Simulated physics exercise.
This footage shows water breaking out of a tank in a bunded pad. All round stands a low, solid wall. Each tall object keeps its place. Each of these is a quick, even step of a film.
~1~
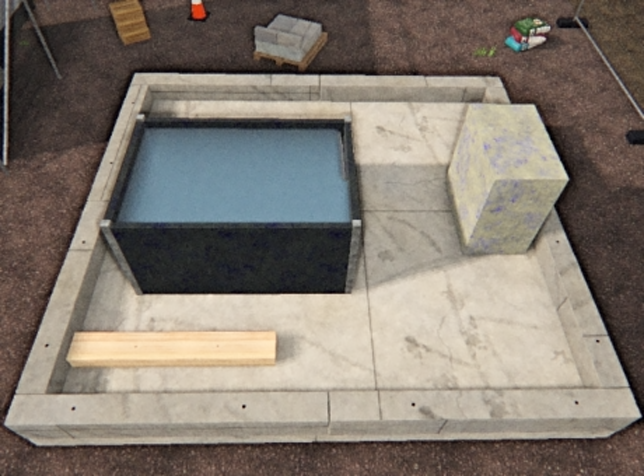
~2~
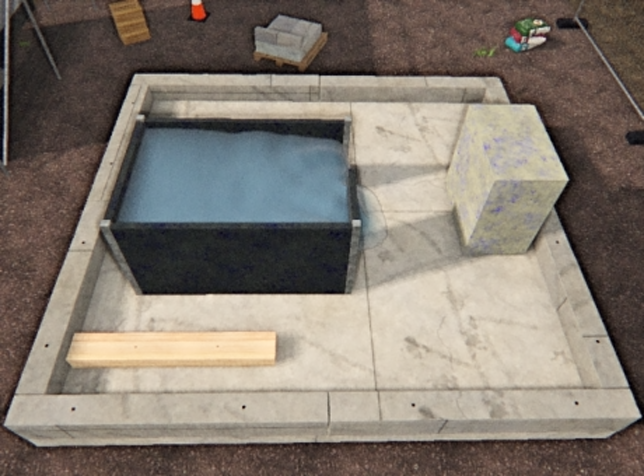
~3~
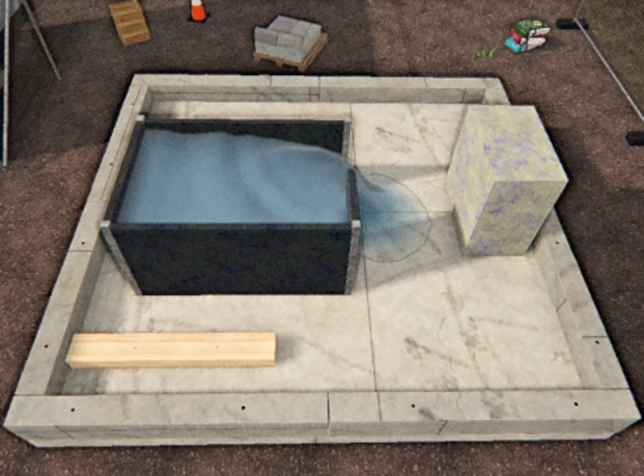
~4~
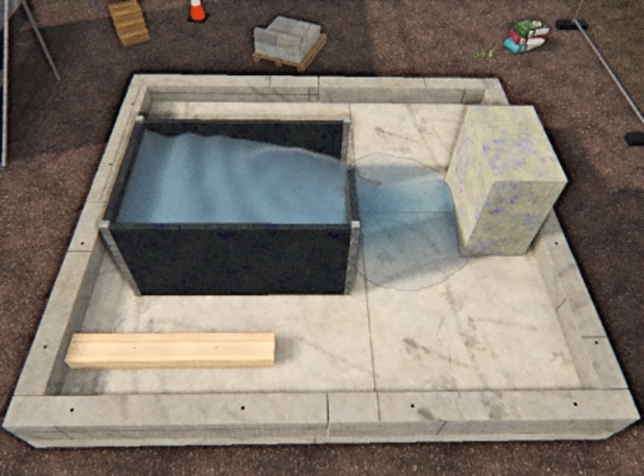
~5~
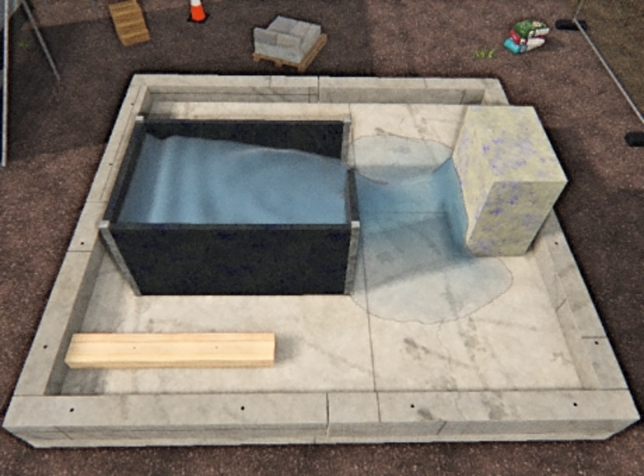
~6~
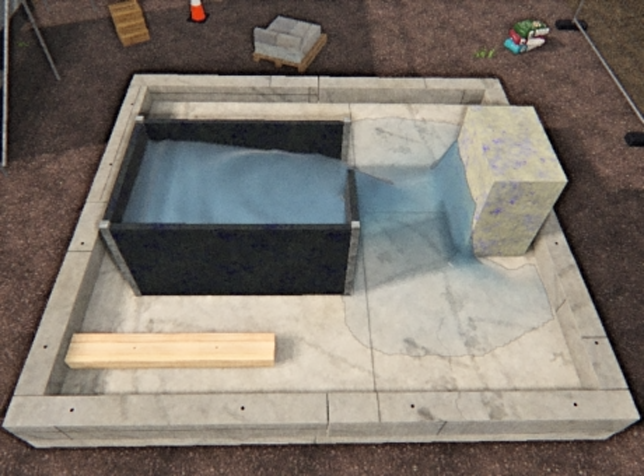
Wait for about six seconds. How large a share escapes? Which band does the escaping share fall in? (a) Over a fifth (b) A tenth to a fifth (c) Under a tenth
Under a tenth.
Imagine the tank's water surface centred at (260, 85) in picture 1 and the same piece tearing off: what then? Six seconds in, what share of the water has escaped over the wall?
Observed share: Around 22 %.
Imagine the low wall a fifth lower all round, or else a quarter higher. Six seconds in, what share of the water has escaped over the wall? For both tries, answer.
In the first case about 12 in a hundred, in the second about 2 in a hundred.
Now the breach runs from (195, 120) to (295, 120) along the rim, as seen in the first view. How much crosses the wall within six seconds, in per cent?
My estimate is near 16 percent.
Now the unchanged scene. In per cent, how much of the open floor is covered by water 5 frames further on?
It comes out near 40 percent.
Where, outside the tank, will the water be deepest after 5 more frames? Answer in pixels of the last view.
Roughly (451, 235).
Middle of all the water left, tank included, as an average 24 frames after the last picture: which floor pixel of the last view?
The water's middle lies around (331, 227).
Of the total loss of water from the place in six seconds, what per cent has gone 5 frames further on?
My figure: 5 percent.
A moment on, water covers 30 % of the floor; the low wall has let 0 % over.
Next, water covers 35 % of the floor; the low wall has let 0 % over.
Then, water covers 50 % of the floor; the low wall has let 4 % over.
Later, water covers 75 % of the floor; the low wall has let 6 % over.
In the end, water covers 80 % of the floor; the low wall has let 6 % over.
